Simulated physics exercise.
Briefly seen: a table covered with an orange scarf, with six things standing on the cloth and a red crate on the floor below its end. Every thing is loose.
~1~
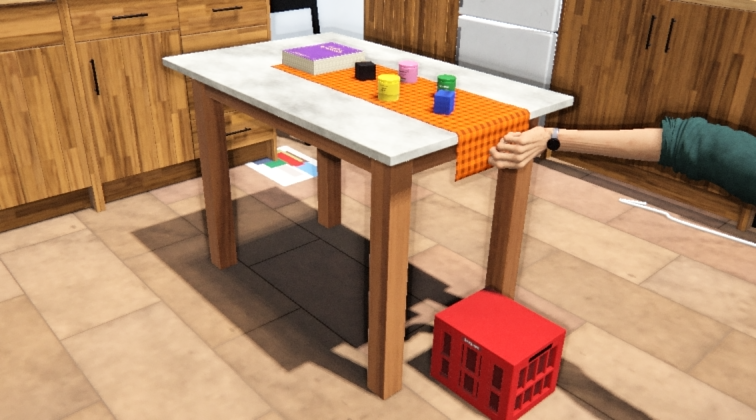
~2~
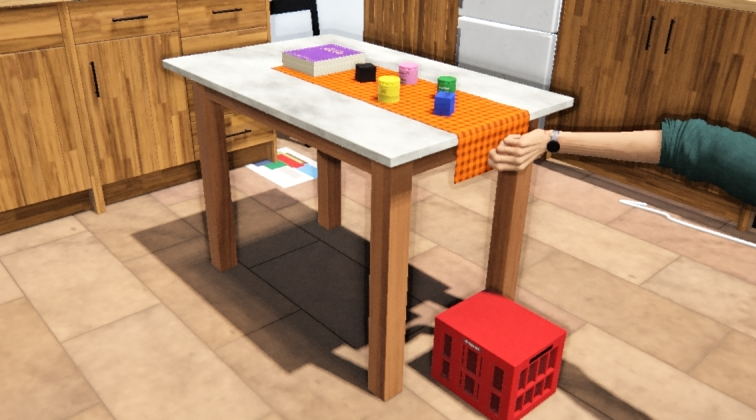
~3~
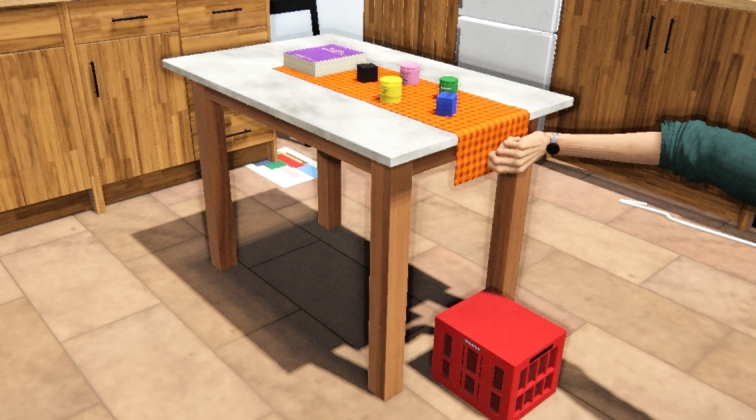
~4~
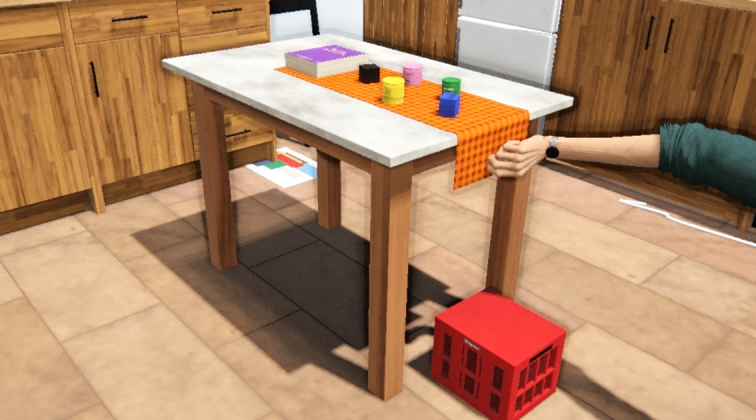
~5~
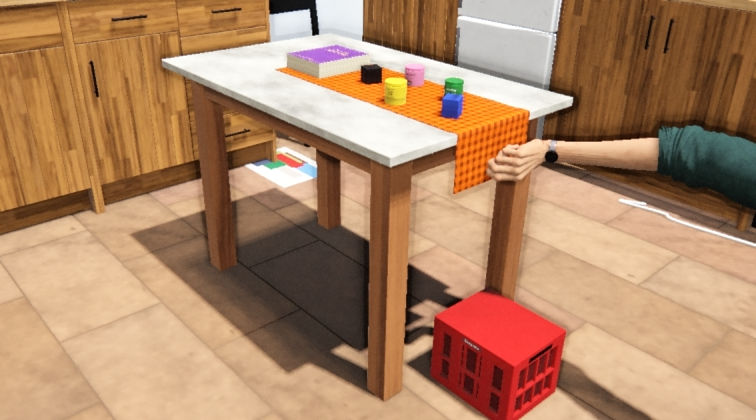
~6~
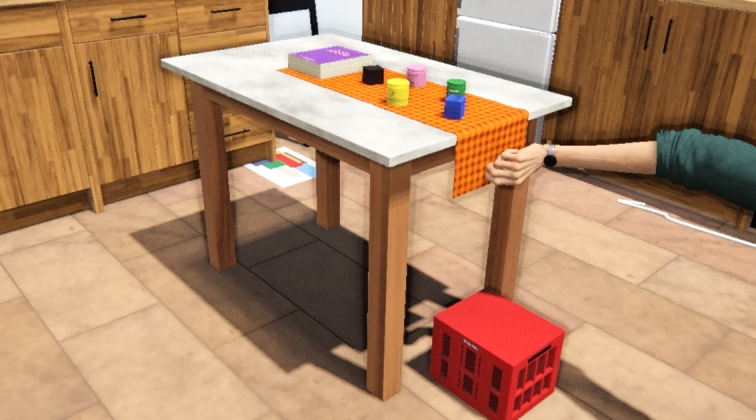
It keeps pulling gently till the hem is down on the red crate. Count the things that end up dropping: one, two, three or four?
The number that falls is four.
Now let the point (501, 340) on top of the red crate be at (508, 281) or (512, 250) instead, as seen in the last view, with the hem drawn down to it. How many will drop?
2 and 1.
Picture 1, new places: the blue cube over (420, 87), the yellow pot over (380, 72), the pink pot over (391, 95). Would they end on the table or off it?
The blue cube topples down, the yellow pot stays put, and the pink pot topples down.
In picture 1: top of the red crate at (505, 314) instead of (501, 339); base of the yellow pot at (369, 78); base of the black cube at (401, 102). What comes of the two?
Yellow pot: Safe; black cube: Lost.
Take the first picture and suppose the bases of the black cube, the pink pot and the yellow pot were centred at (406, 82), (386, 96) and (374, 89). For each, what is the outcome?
Black cube: Off. Pink pot: Off. Yellow pot: Off.
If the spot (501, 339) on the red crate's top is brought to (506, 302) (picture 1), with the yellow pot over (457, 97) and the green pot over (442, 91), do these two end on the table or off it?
Note: Yellow pot lost; green pot lost.
A little later, hem near (484, 252); blue cube and green pot gone.
Next, hem near (481, 291); blue cube, green pot and yellow pot gone.
When it is over, hem on the crate; blue cube, green pot, yellow pot and pink pot gone. It carries off four.
